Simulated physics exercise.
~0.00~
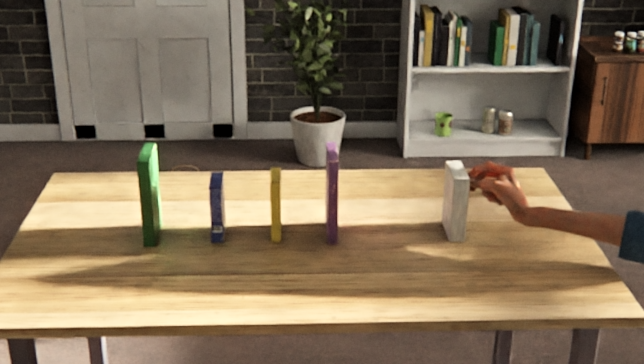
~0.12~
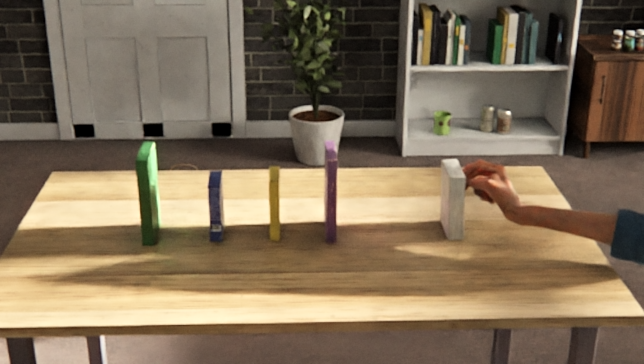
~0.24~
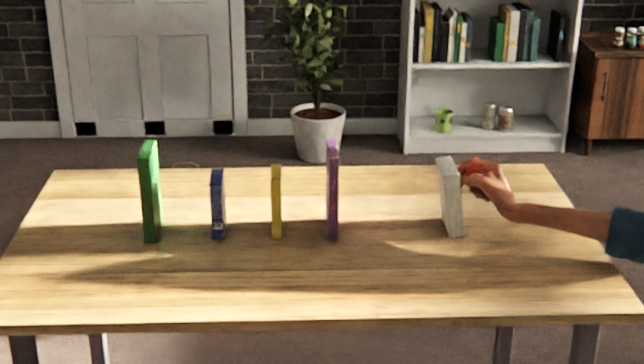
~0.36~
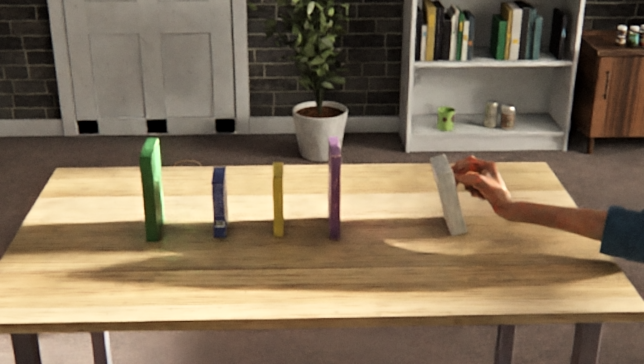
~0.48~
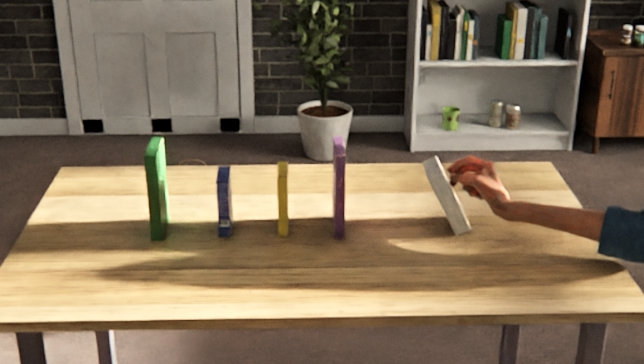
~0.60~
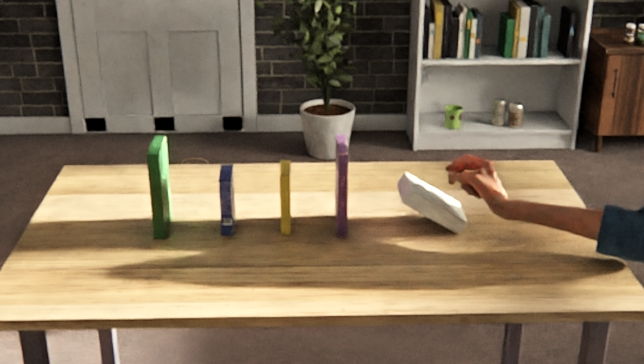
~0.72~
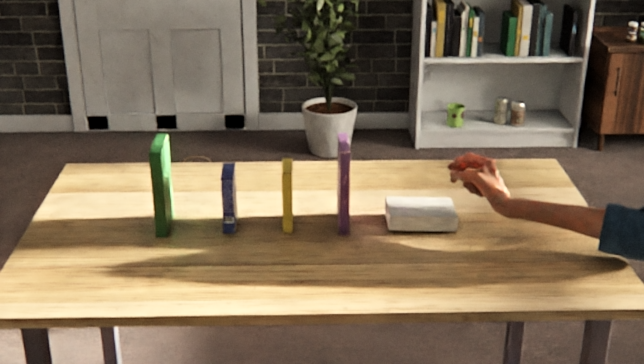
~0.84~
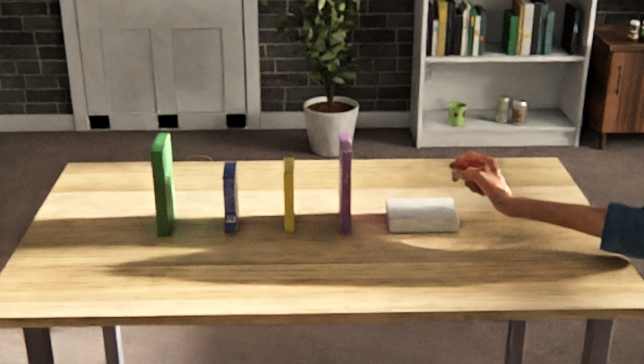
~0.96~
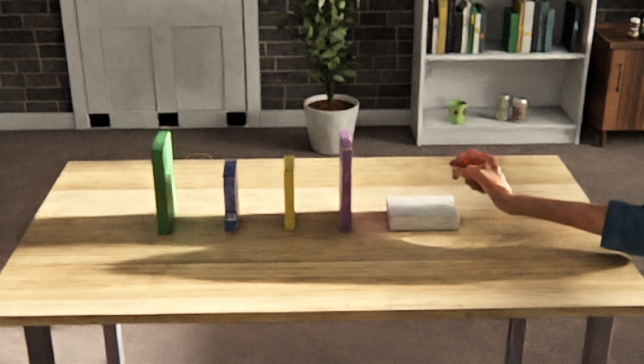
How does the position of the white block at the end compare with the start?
The white block stands upright at the start, and at the end it lies on its side on the table.
